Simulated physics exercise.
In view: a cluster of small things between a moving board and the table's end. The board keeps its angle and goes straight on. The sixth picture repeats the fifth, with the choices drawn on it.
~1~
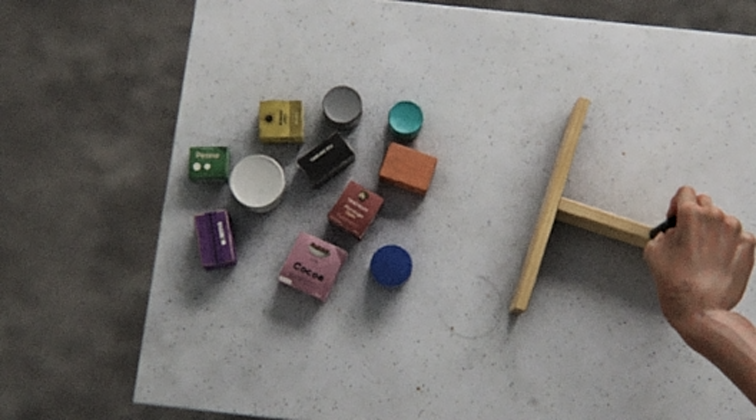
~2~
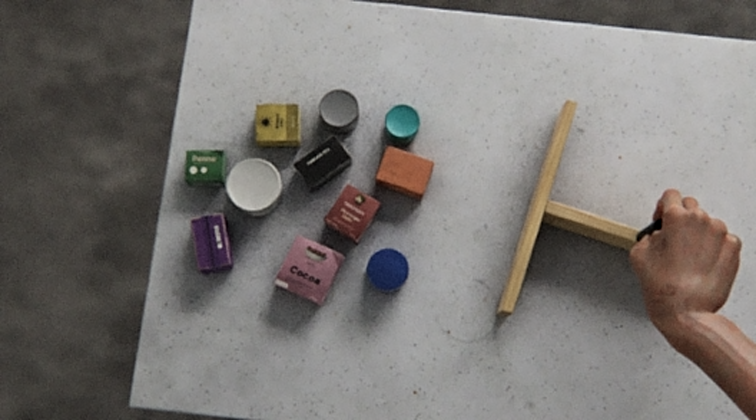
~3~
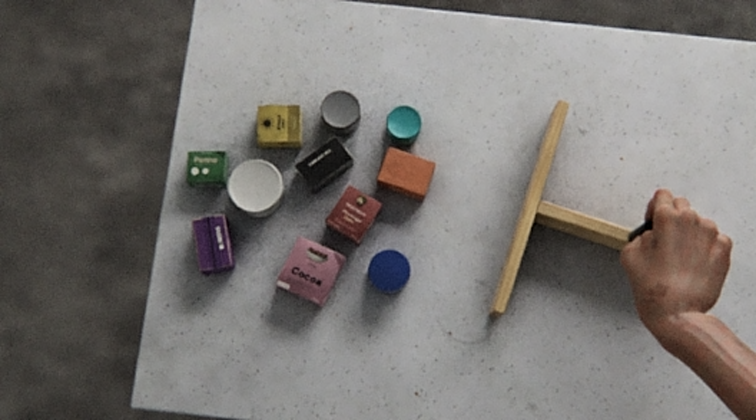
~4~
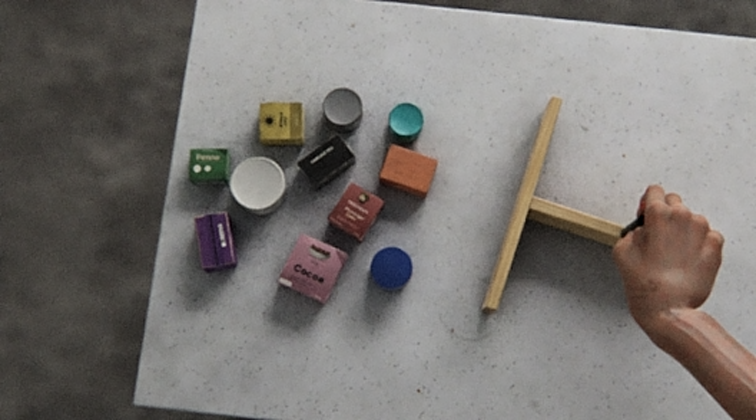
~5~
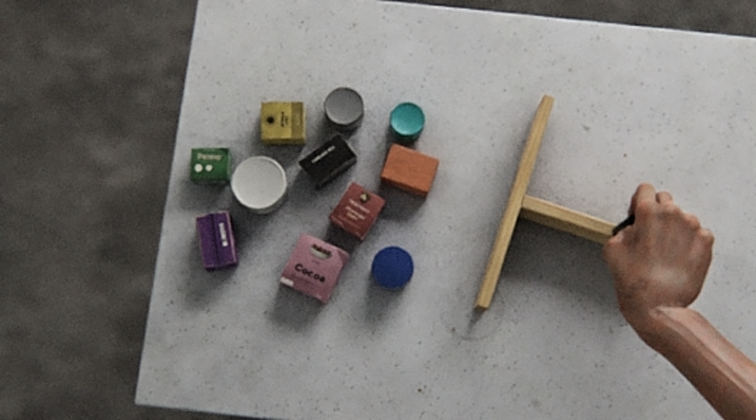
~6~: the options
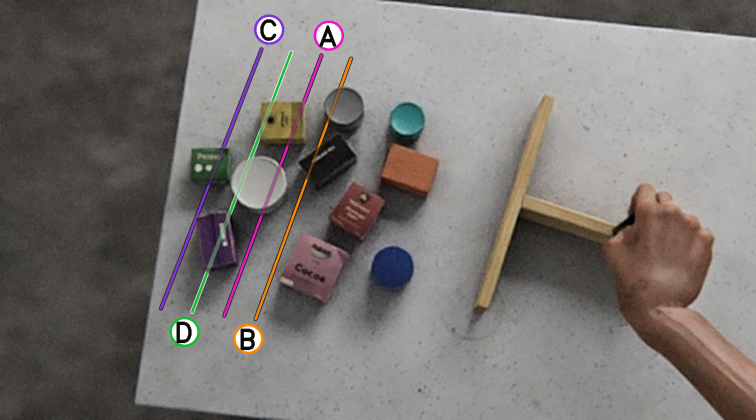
At first, a hand at the right grips the handle of a long wooden board on a pale speckled table, with a cluster of colourful small boxes and round jars to its left. The hand pushes the board a short way left, narrowing the gap, while the untouched cluster stays in place.
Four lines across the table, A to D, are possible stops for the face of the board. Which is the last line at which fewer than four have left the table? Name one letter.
It can go as far as D.
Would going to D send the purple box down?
Yes.
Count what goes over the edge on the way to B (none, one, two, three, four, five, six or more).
The count is none.
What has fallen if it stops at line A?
The green packet goes over.
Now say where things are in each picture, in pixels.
The first picture shows white jar (259, 185); black packet (326, 160); turquoise jar (406, 121).
The second picture shows board (541, 204); pink packet (309, 271).
The third picture shows board (532, 204); green packet (207, 169).
The fourth picture shows board (525, 200); yellow packet (283, 124).
The fifth picture shows board (517, 199); blue pot (393, 268); red packet (358, 212); white jar (261, 186).
On the marked copy, A at (274, 181); B at (305, 185); C at (213, 175); D at (243, 178).
Taking D. A third of the way, board (418, 188); blue pot (366, 261); orange block (393, 169).
Two thirds of the way, board (319, 178); green packet (195, 167); purple box (212, 242).
When it is over, board (242, 170); purple box over the edge; green packet over the edge; two fallen.
As for the rest, A is within the limit but short; B is within the limit but short; C drops six.
